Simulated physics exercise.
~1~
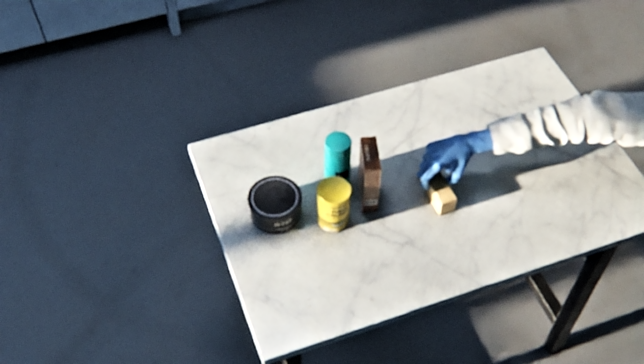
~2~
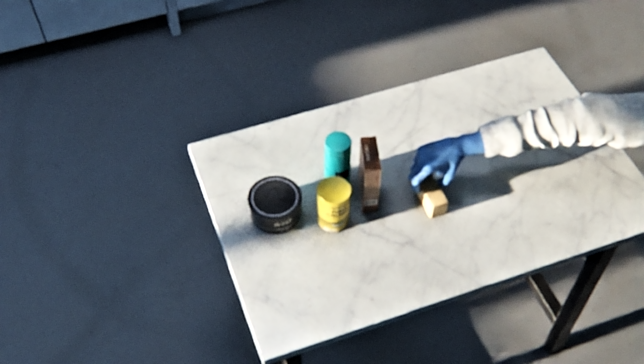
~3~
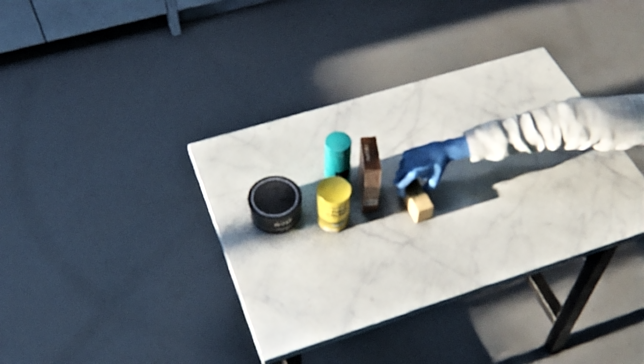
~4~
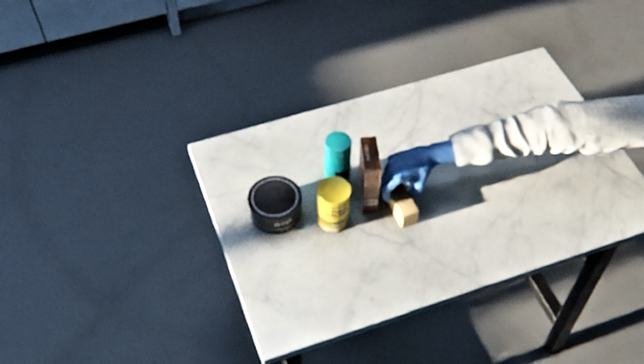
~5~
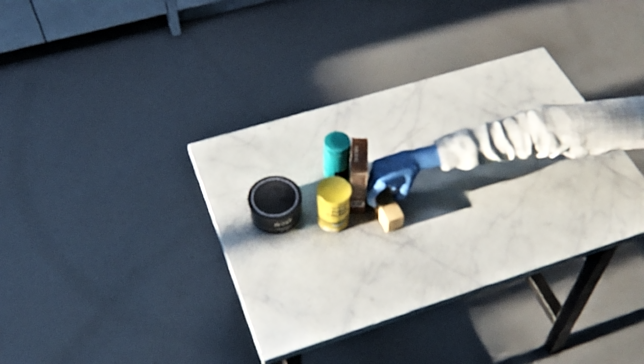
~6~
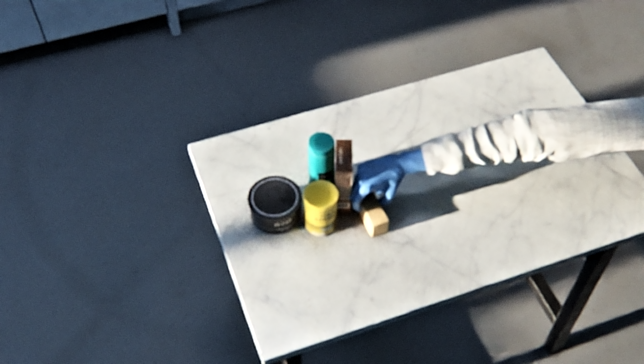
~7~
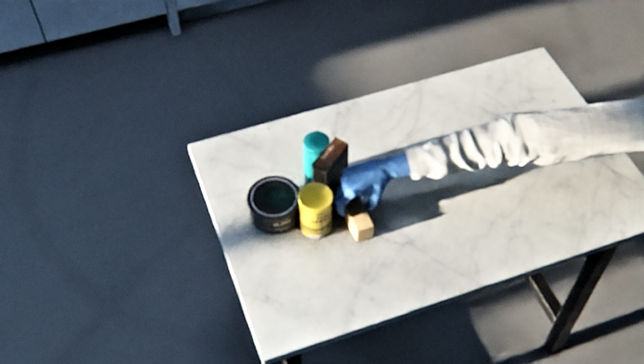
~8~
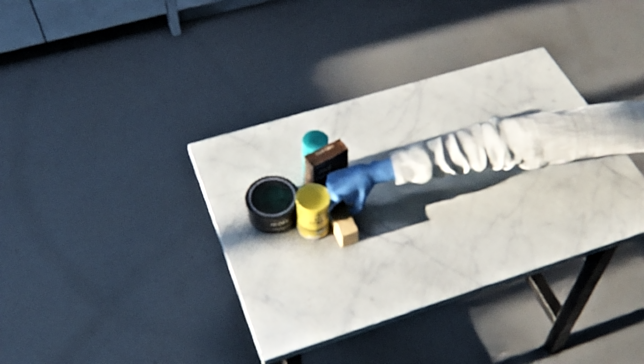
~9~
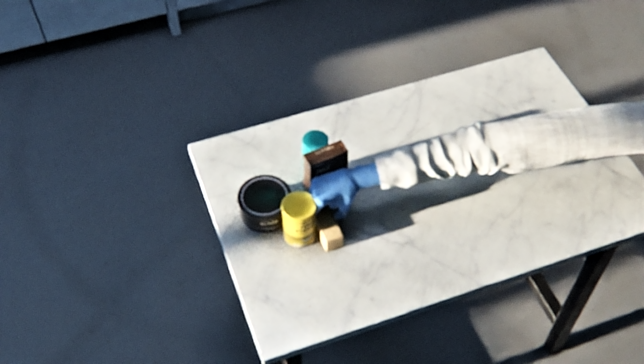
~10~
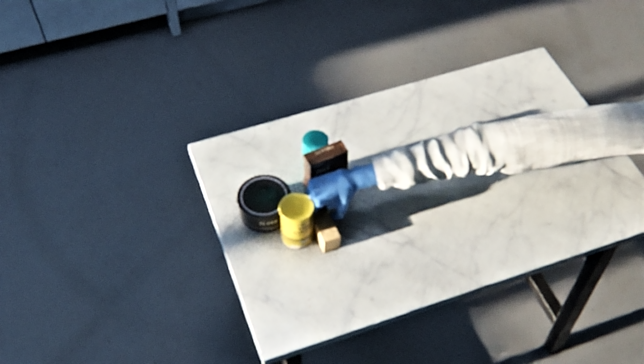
A blue-gloved hand slowly pushed a small wooden block left across a marble-topped table, shoving the brown packet, turquoise jar and yellow tin along until they crowded near the black tub, which shifted slightly; everything ended up still standing.
